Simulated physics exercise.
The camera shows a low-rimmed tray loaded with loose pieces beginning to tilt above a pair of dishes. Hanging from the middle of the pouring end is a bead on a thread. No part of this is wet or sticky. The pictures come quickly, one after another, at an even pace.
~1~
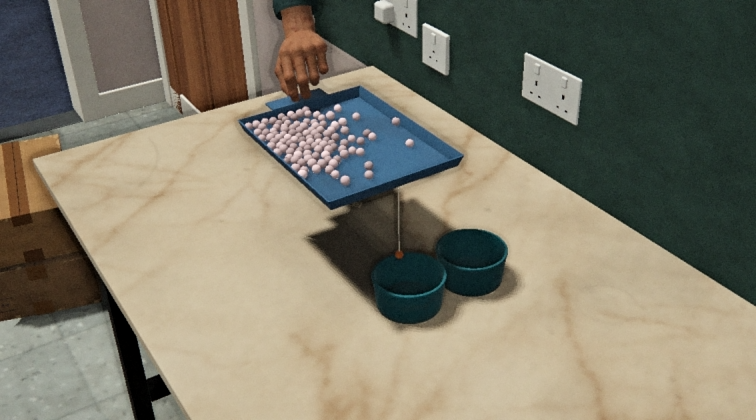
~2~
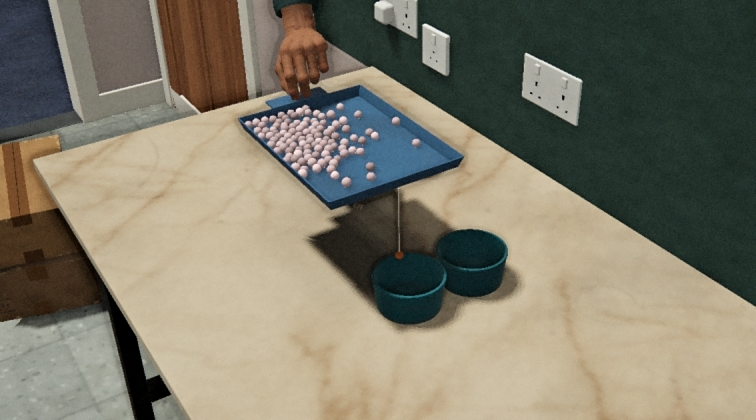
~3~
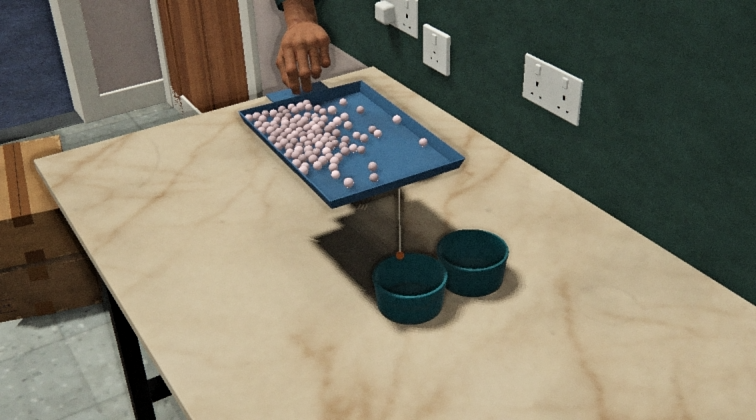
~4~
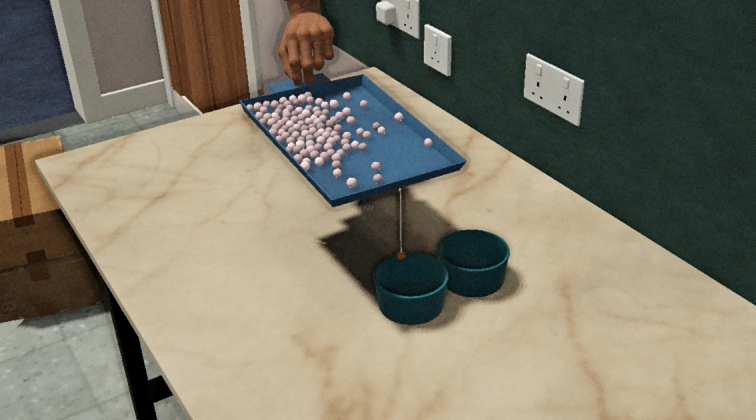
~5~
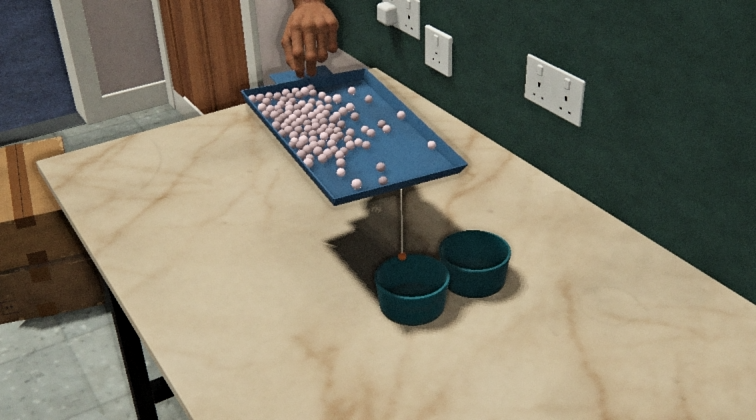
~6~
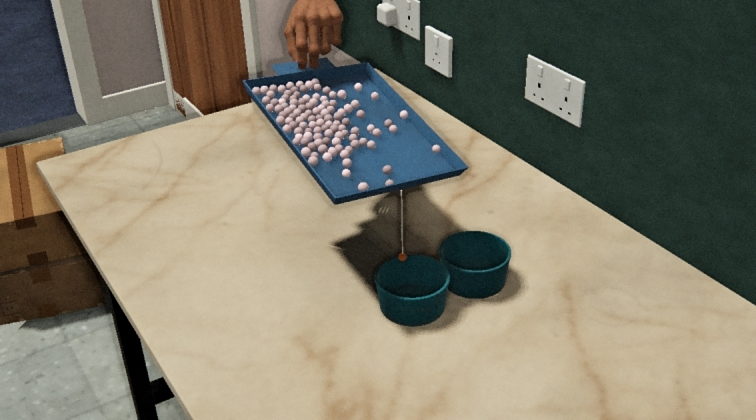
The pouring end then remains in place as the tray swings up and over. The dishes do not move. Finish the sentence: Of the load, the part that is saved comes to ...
More than half of it.
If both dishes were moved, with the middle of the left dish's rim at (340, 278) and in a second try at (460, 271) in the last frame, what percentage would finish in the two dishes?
Roughly 0% on the first try and 50% on the second.
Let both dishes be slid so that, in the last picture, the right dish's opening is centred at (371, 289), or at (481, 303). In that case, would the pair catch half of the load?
First try: A minority; second try: A minority.
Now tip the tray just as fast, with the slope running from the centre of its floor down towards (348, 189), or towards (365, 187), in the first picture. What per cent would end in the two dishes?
About 0 and 10 per cent.
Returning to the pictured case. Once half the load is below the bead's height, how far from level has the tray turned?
65°.
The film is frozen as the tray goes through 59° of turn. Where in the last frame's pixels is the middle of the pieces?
Close to (454, 188).
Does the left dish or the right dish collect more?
That's the right side.
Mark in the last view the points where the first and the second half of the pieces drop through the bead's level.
Roughly (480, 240) first, then roughly (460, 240).
Shortly afterwards, tray tipped steeply; near half on the tray; only a few in the left dish; near a third in the right dish; only a few outside both; a little in the air.
Next, tray tipped right over; a little in the left dish; the bulk in the right dish; a little outside both; only a few in the air.
Some moments later, tray tipped past a quarter turn; a little in the left dish; the bulk in the right dish; a little outside both.
In the end, tray tipped past a quarter turn; a little in the left dish; the bulk in the right dish; a little outside both.
